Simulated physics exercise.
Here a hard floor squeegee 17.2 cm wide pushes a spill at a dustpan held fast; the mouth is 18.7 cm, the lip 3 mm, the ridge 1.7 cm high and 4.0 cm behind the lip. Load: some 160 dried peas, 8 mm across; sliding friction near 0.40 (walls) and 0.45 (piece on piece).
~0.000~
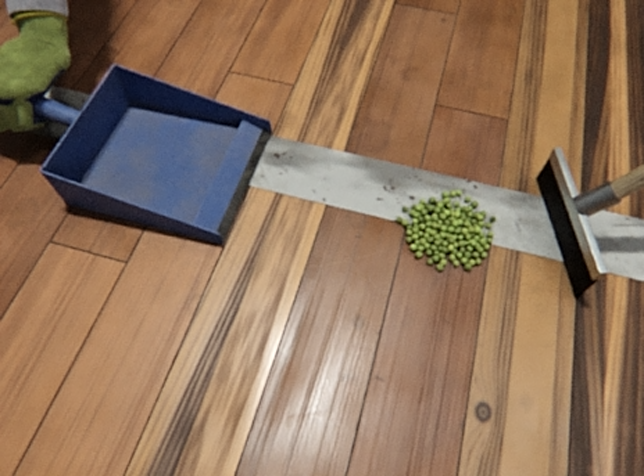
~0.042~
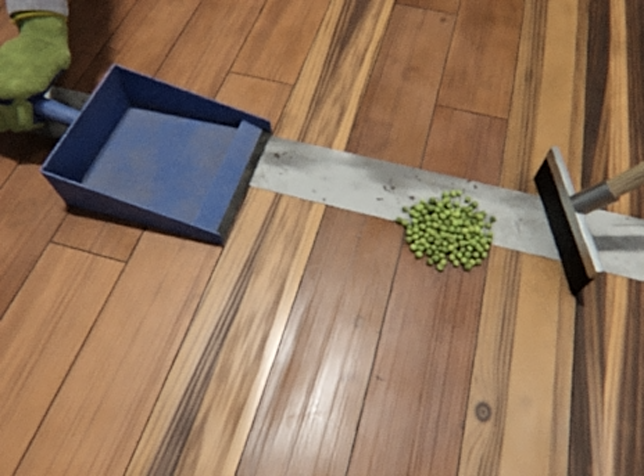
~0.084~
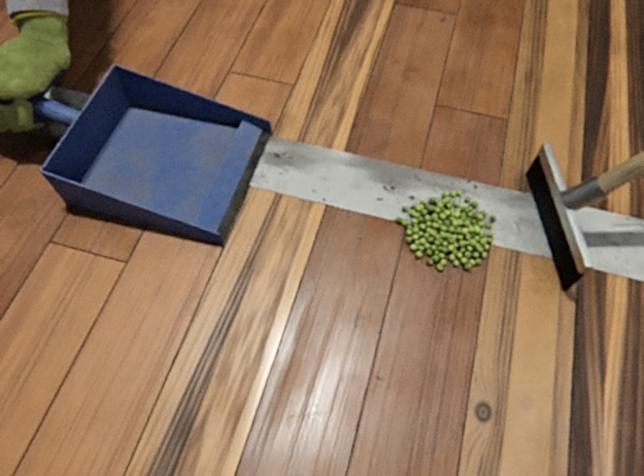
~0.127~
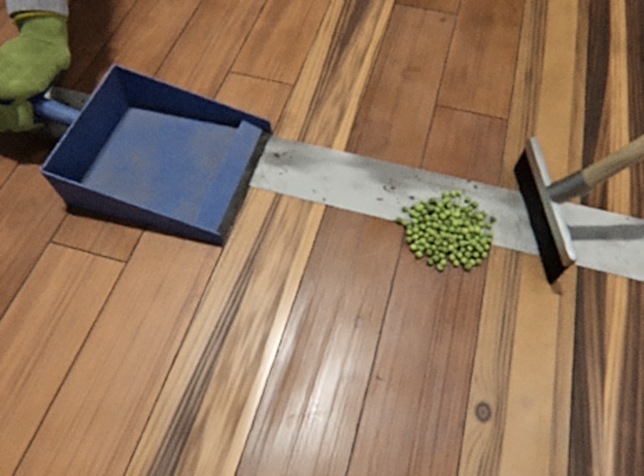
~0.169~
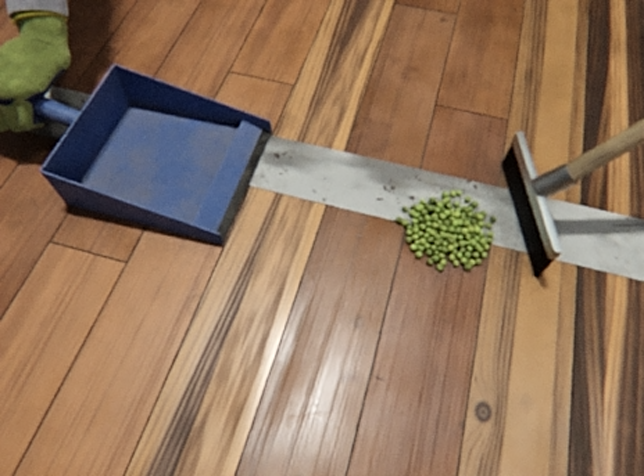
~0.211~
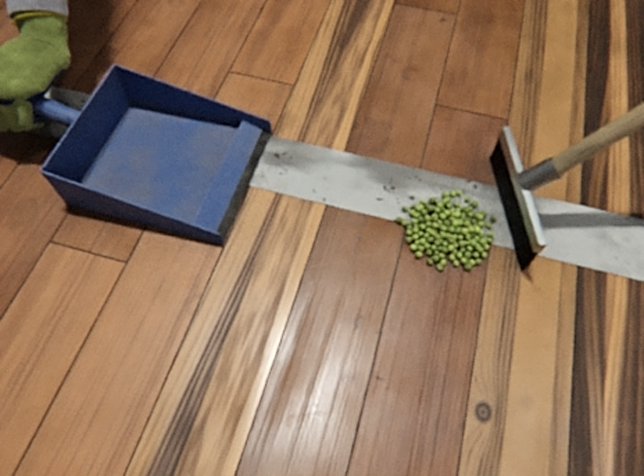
Green-gloved hand holding a blue dustpan still on a wooden floor as a squeegee slides left toward an unmoving pile of green peas.
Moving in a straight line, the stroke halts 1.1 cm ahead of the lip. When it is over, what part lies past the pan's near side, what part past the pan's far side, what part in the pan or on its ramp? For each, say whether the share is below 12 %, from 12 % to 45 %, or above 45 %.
Near side: A meagre share. Far side: A meagre share. Pan: A meagre share.
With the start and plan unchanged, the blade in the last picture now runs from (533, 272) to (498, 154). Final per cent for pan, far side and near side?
Pan 5; far 0; near 35.
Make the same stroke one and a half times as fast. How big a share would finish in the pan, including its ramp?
It would be around 0 percent.
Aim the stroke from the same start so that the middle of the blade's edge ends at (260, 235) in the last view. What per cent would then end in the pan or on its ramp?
Roughly 5 %.
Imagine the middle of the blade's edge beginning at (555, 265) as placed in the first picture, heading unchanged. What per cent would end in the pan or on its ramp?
Estimate: ~ 0 %.
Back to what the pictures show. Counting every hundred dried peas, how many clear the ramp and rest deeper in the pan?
Estimate: Close to 0 per cent of the total.
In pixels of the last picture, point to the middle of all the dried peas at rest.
(390, 228) or so.
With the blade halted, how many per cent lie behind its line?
Some 80 per cent.
After 0.56 s, middle of the blade 19 cm from the lip; 0 % over the lip, far side 0 %, near side 0 %.
After 0.80 s, middle of the blade 10 cm from the lip; 0 % over the lip, far side 0 %, near side 0 %.
After 1.14 s, middle of the blade 4 cm from the lip; 0 % over the lip, far side 5 %, near side 0 %.
In the end, at 1.6 s, near side 0 %, far side 5 %, pan 0 %, in front of the lip or behind the blade 95 %.
